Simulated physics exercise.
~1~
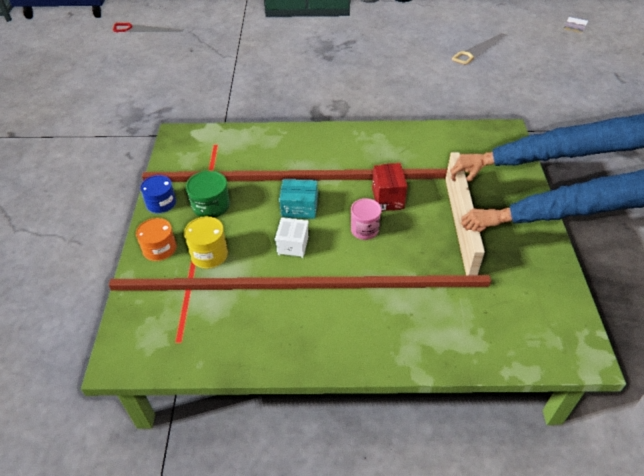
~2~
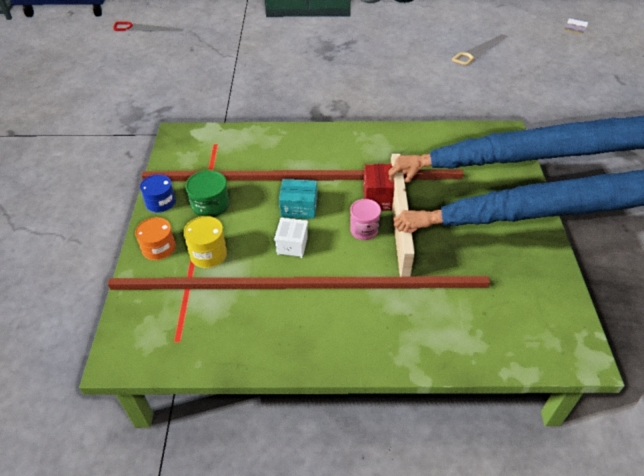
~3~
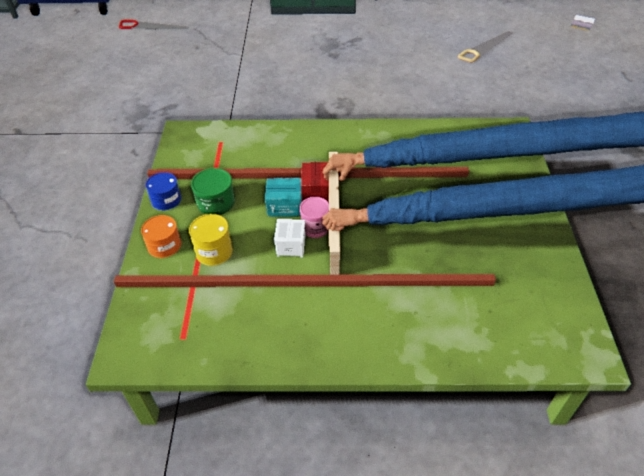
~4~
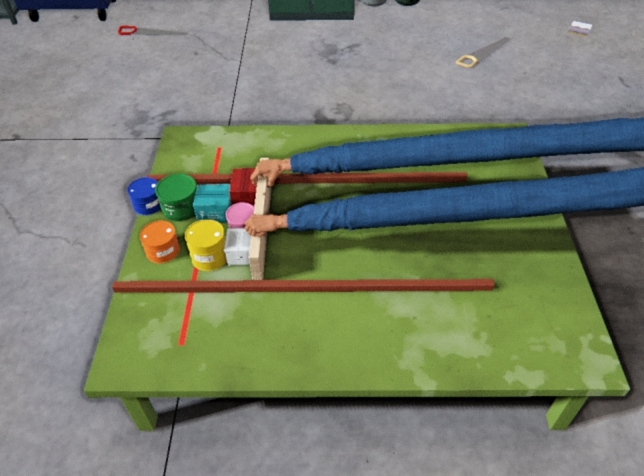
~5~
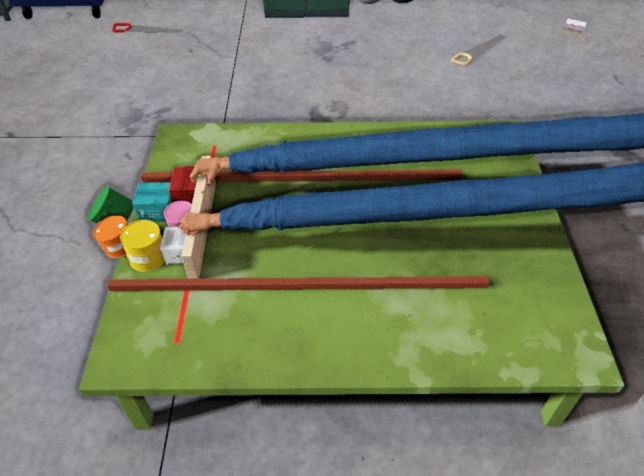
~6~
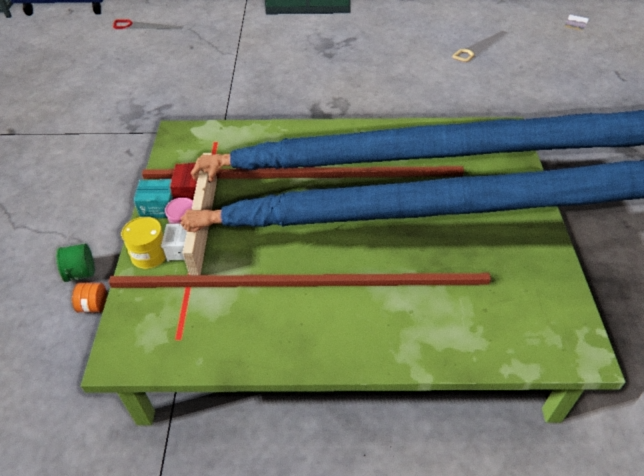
Wooden plank pushed left by two hands sweeping boxes and pails along a green deck, blue, green and orange ones dropping off.
